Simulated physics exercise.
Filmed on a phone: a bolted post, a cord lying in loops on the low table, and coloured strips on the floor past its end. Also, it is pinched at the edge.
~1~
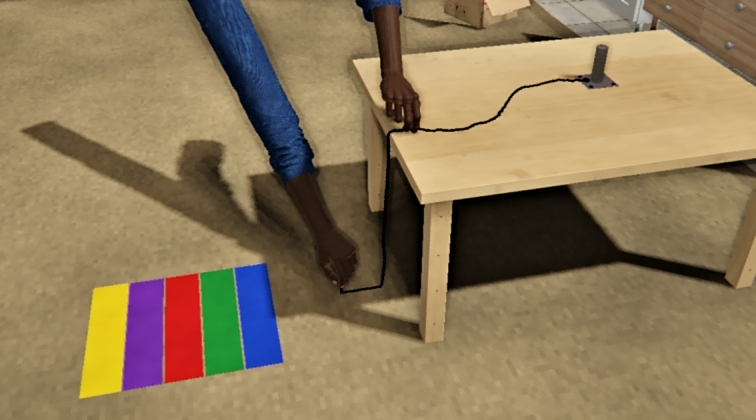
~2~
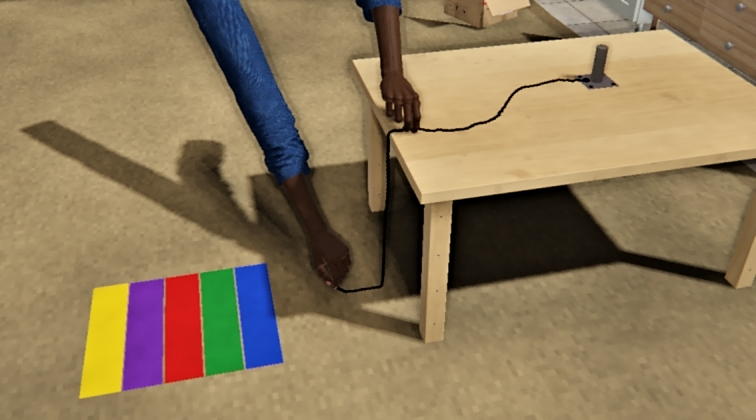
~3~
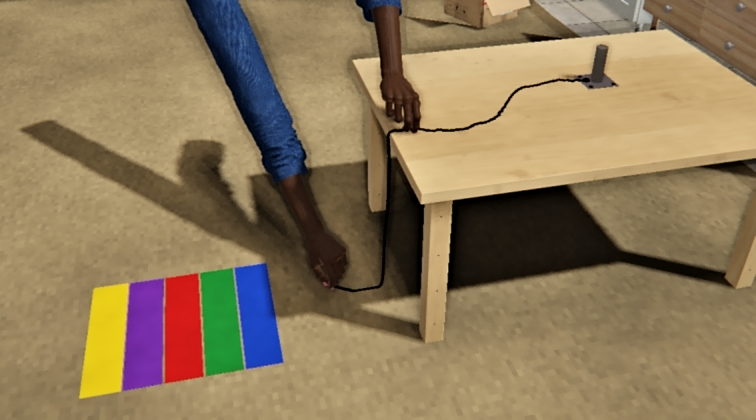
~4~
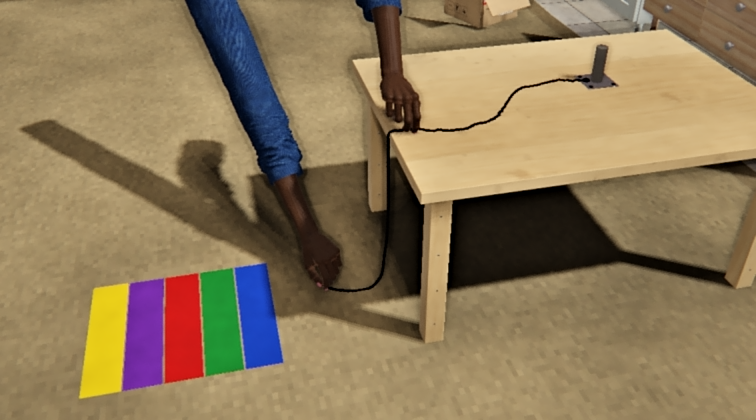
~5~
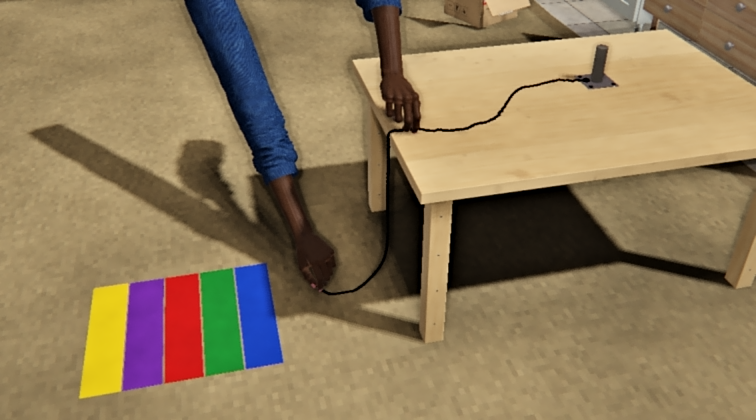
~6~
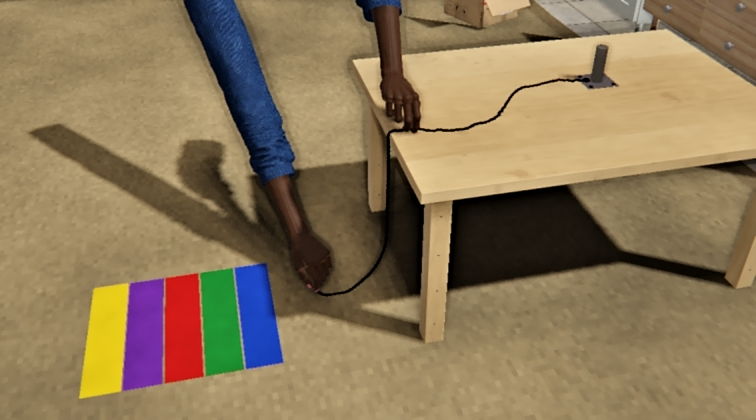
In the video, one hand rests on a black cord at the edge of a light wooden table while the other holds its lower end near the floor, moving it slightly left toward a mat with five colored stripes.
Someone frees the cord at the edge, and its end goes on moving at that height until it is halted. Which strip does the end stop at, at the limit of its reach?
It stops at the red strip.
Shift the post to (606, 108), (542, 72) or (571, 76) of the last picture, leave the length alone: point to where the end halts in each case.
Going through them in sequence: (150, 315), (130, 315) and finally (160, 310).
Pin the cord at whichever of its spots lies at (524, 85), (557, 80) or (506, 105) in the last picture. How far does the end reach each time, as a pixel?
Per try (px, approx.): (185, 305), (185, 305), (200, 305).
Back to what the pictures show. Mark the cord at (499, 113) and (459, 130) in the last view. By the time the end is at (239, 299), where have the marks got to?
Point one: (472, 109); point two: (420, 122).
Soon after, end near (239, 299); over blue.
After that, end near (202, 304); over green.
At the stop, end near (180, 308); over red. Over red.
